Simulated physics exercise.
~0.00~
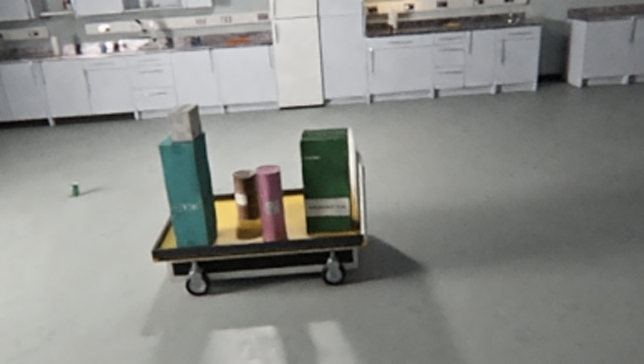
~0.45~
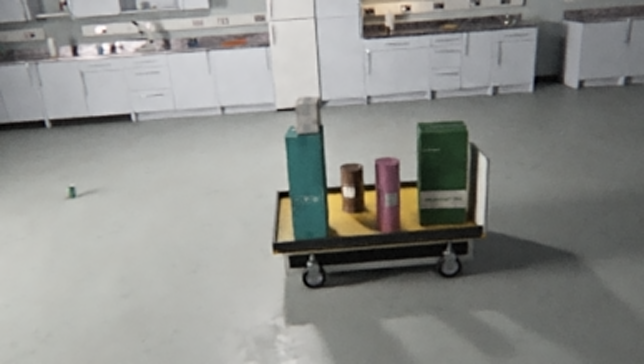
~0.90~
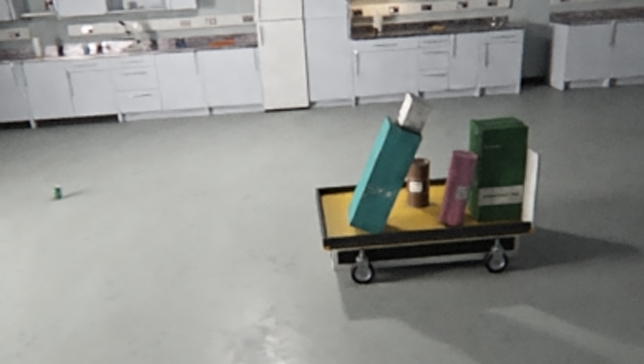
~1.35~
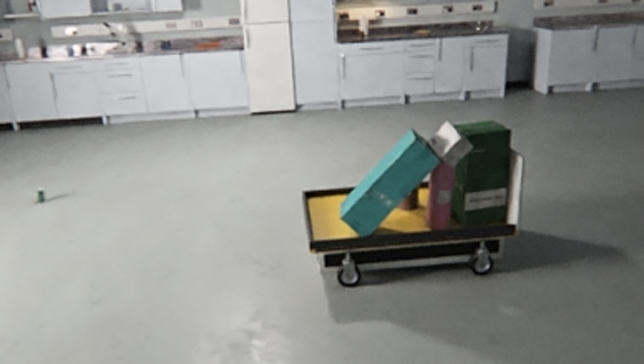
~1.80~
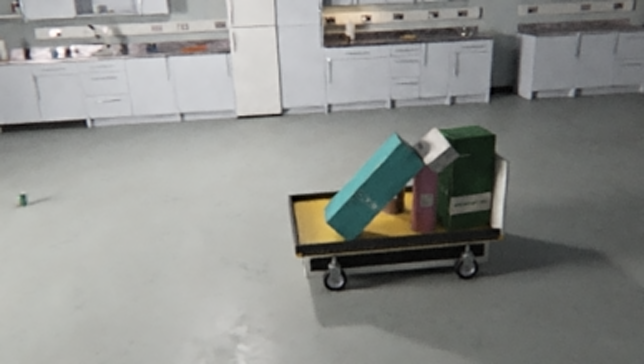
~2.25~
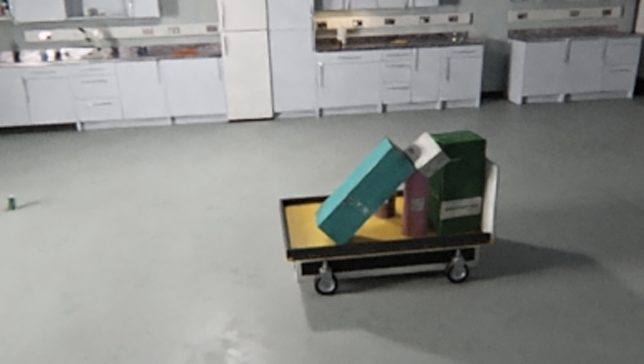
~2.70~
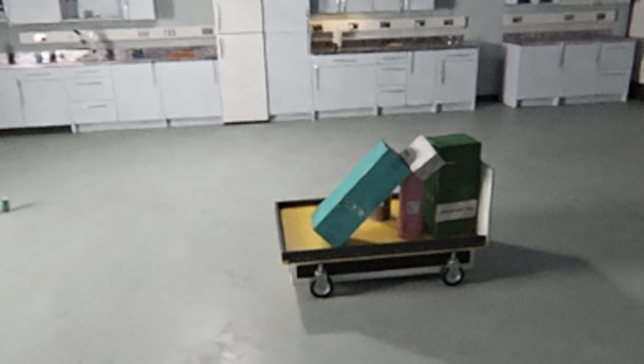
A flat cart with a yellow deck, low black lip and upright board at its right end stands on a grey floor, seen from the side and slightly above, with white cabinets behind. It carries a turquoise box at the left with a small whitish box on top, brown and pink canisters in the middle, and a green box by the board. The cart rolls right, then stops. The turquoise box tips right with the small box, and the pink canister tilts briefly. The stacked pair ends slanted against the upright things beside it, while the green box stays standing.
